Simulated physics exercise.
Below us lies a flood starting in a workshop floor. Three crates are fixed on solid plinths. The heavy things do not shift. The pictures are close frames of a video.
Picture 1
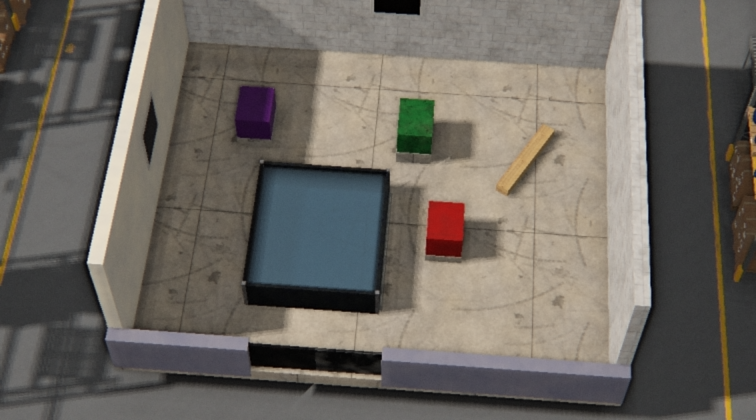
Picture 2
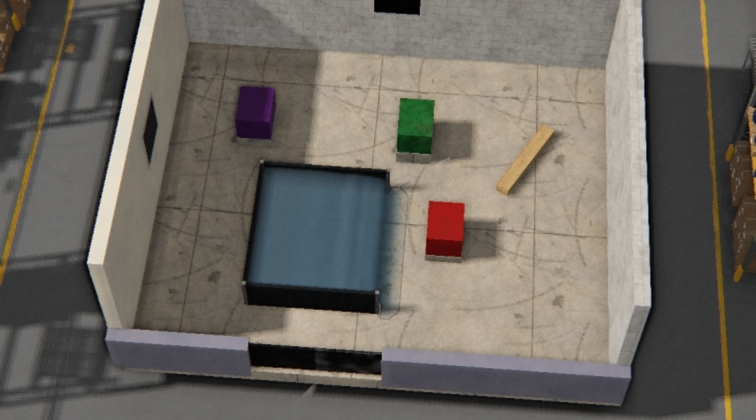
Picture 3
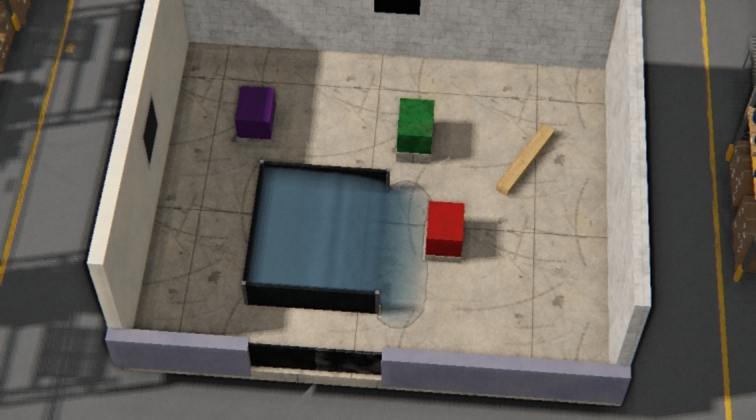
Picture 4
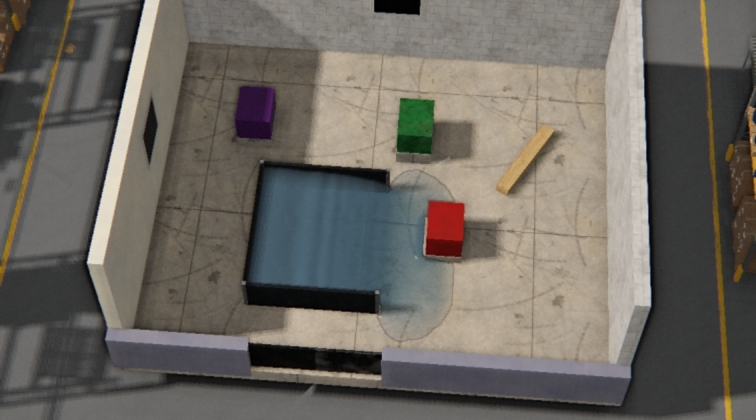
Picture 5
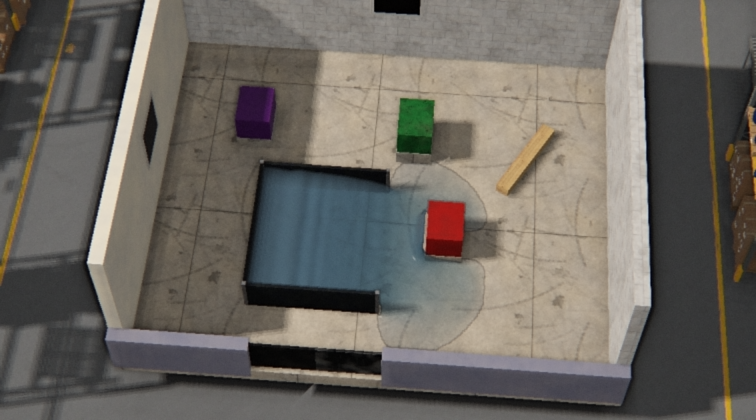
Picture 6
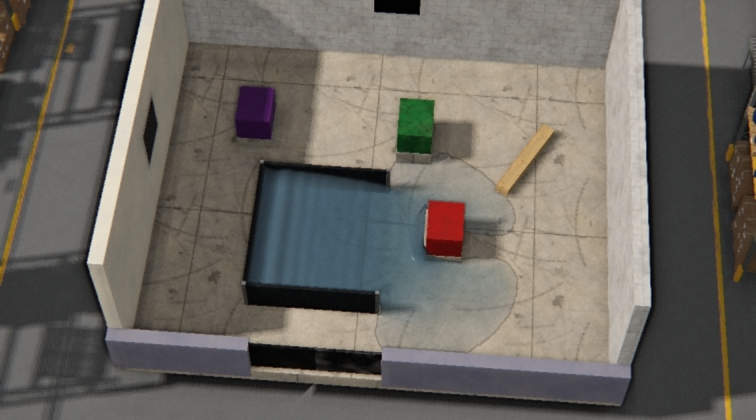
Water pours from the right side of the tank and spreads around the red block.
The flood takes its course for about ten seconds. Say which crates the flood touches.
One by one: The red crate is wetted; the purple crate escapes dry; the green crate escapes dry.
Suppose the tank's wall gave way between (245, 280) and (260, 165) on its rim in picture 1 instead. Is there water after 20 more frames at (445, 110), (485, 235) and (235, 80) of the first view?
In turn: No water, no water, awash.
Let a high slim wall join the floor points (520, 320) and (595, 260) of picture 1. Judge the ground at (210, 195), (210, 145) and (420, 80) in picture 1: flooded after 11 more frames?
In turn: No water, free of water, free of water.
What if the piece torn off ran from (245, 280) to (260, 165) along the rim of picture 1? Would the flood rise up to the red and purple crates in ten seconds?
Then: The red one is safe, the purple one escapes it.
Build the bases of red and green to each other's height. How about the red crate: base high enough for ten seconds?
In short: The red one takes water.
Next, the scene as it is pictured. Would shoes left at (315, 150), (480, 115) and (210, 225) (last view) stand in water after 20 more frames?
One after the other: Under water, wet, free of water.
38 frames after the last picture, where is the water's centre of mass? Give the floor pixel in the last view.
At about (463, 215).
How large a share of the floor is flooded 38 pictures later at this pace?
Near 65 in a hundred.
A moment on, water covers 30 % of the floor; the red crate water round its plinth, the purple crate not reached, the green crate water round its plinth.
Next, water covers 40 % of the floor; the red crate water round its plinth, the purple crate not reached, the green crate water round its plinth.
Then, water covers 50 % of the floor; the red crate water round its plinth, the purple crate not reached, the green crate water round its plinth.
Later, water covers 65 % of the floor; the red crate water round its plinth, the purple crate water round its plinth, the green crate water round its plinth.
In the end, water covers 90 % of the floor; the red crate was topped, the purple crate stayed above the water, the green crate stayed above the water.
